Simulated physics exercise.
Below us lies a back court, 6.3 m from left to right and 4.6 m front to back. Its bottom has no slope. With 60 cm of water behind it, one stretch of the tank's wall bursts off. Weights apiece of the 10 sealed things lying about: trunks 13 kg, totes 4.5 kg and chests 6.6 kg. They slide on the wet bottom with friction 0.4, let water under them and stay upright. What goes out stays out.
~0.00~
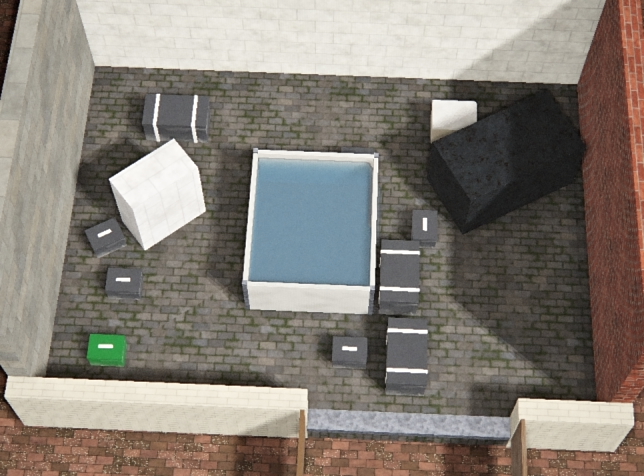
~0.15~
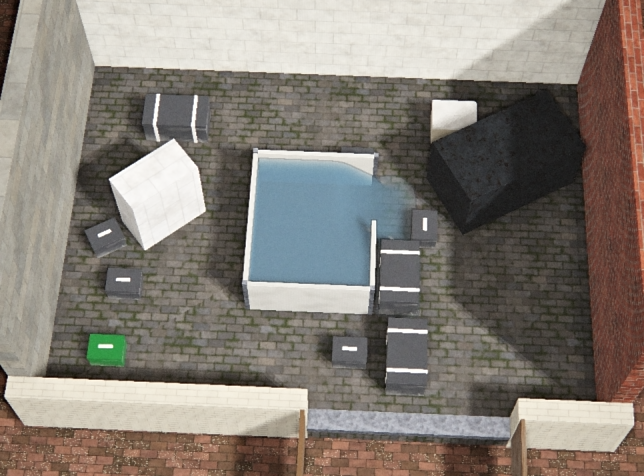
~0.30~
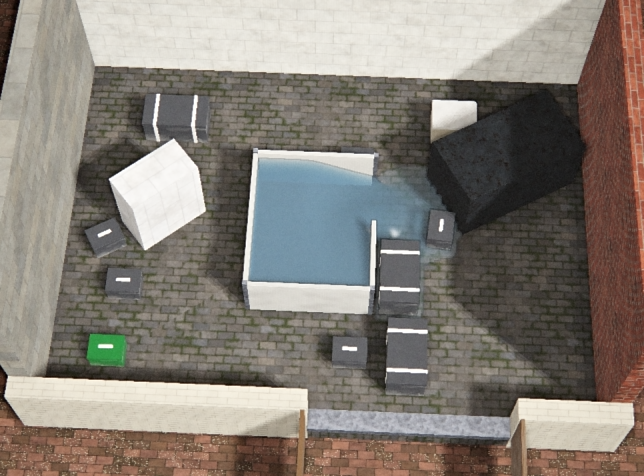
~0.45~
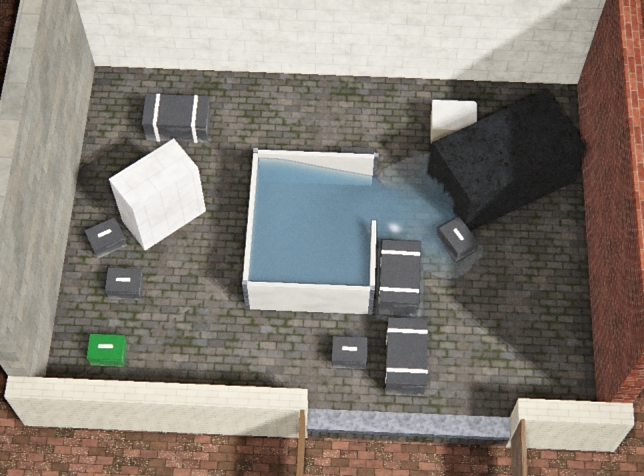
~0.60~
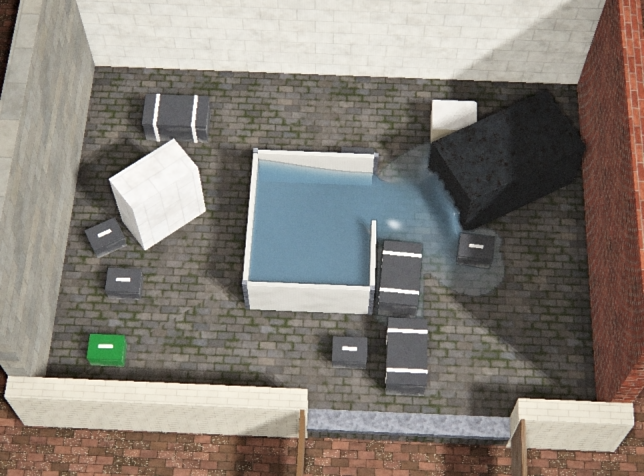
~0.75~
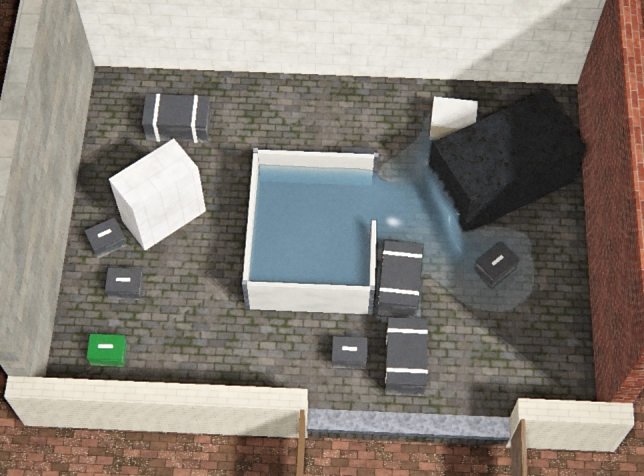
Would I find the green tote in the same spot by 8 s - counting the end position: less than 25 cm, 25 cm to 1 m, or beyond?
The green tote stays put.
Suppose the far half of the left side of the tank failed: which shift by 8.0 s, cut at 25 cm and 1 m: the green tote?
In that case the green tote gets carried off.
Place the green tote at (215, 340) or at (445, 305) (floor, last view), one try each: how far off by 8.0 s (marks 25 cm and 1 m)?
In turn: It stays put; it ends far away.
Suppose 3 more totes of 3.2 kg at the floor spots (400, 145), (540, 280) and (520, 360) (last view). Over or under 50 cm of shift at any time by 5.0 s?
In turn: Over, past it, past it.
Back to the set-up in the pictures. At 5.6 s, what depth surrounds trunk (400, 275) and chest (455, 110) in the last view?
Roughly 2 and 11 cm.
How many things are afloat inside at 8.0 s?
I count 2.
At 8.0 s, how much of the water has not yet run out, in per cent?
About 74 per cent.
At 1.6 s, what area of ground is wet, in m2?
Some 11.0 m2.
After 1.6 s the green tote is near (106, 347), 0.0 m from its start, aground; 0 of 10 are out; 2 afloat.
After 3.6 s the green tote is near (106, 347), 0.0 m from its start, aground; 0 of 10 are out; 2 afloat.
After 5.6 s the green tote is near (106, 347), 0.0 m from its start, aground; 0 of 10 are out; 2 afloat.
After 8.0 s the green tote is near (106, 347), 0.0 m from its start, aground; 1 of 10 are out; 2 afloat.
